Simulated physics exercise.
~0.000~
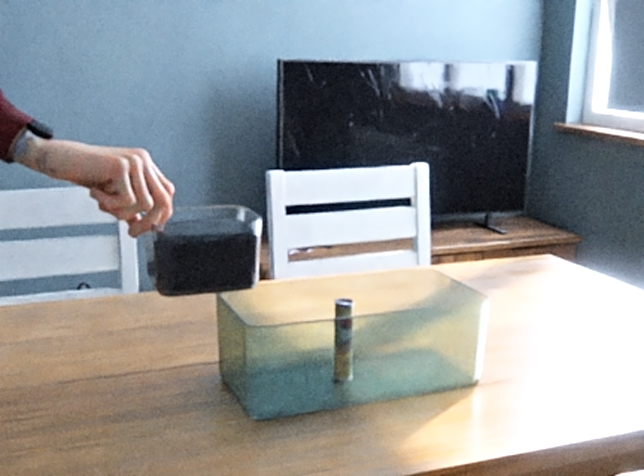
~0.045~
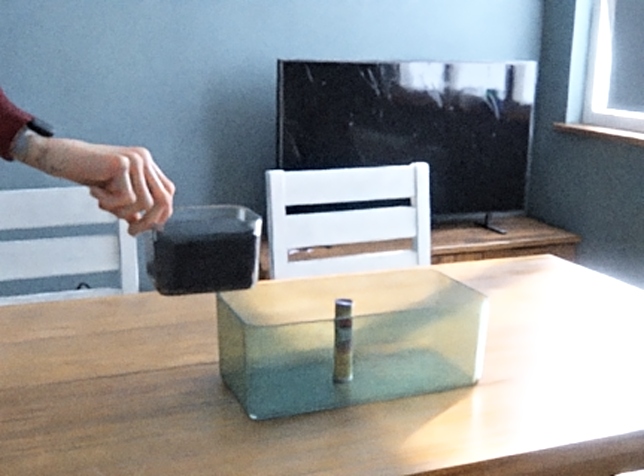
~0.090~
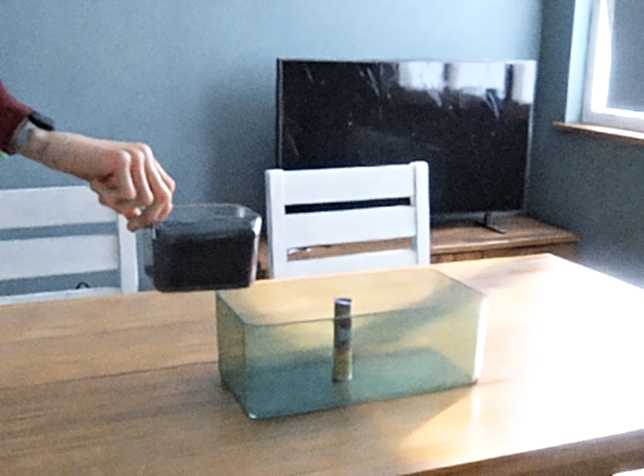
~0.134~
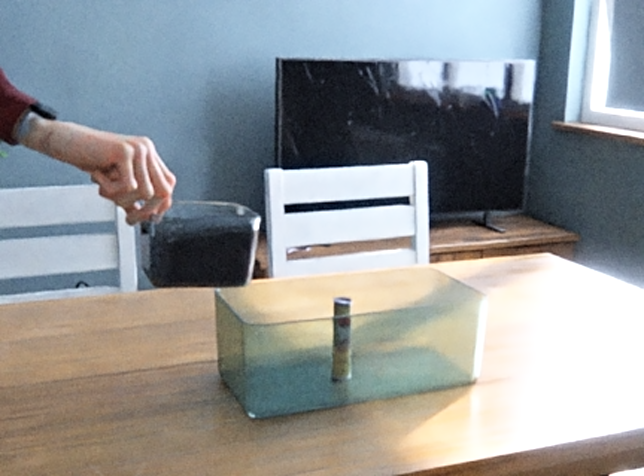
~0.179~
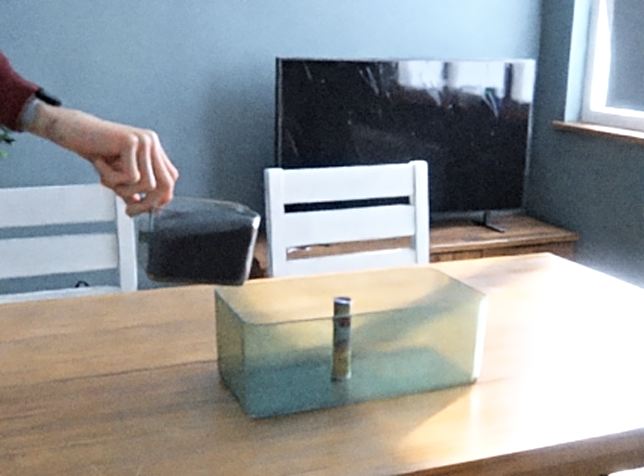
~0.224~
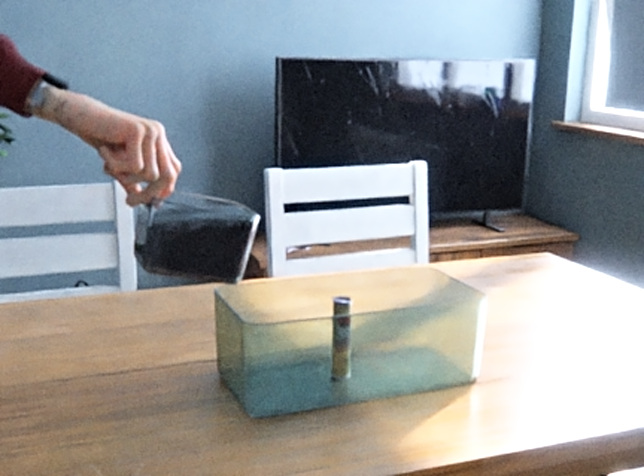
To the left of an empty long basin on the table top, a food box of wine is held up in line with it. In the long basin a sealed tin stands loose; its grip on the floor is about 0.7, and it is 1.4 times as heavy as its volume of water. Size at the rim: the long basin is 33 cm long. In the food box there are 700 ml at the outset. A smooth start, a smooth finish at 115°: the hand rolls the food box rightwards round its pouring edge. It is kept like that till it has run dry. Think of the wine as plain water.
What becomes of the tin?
It comes down.
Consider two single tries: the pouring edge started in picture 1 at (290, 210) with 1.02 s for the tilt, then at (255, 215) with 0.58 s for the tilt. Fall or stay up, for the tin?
Trial 1 - tin stays standing; trial 2 - tin tips.
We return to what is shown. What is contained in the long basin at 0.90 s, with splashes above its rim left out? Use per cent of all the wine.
Roughly 80 per cent.
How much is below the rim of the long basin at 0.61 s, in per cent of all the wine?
8 %, more or less.
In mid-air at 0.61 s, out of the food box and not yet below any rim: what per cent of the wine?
I'd put it at about 34 percent.
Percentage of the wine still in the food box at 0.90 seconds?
6 %.
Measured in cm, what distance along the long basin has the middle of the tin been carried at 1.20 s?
Estimate: Around 7 cm.
Then, 0.61 s in, the tilt is 75° and 58 per cent is still to pour; the tin stands where it began.
Then, 0.90 s in, the tilt is 111° and 6 per cent is still to pour; the tin leans 21°.
Then, 1.20 s in, the tilt is 115° and 0 per cent is still to pour; the tin lies on its side.
Then, 1.52 s in, the tilt is 115° and 0 per cent is still to pour; the tin lies on its side.
Finally, the tin lies on its side.
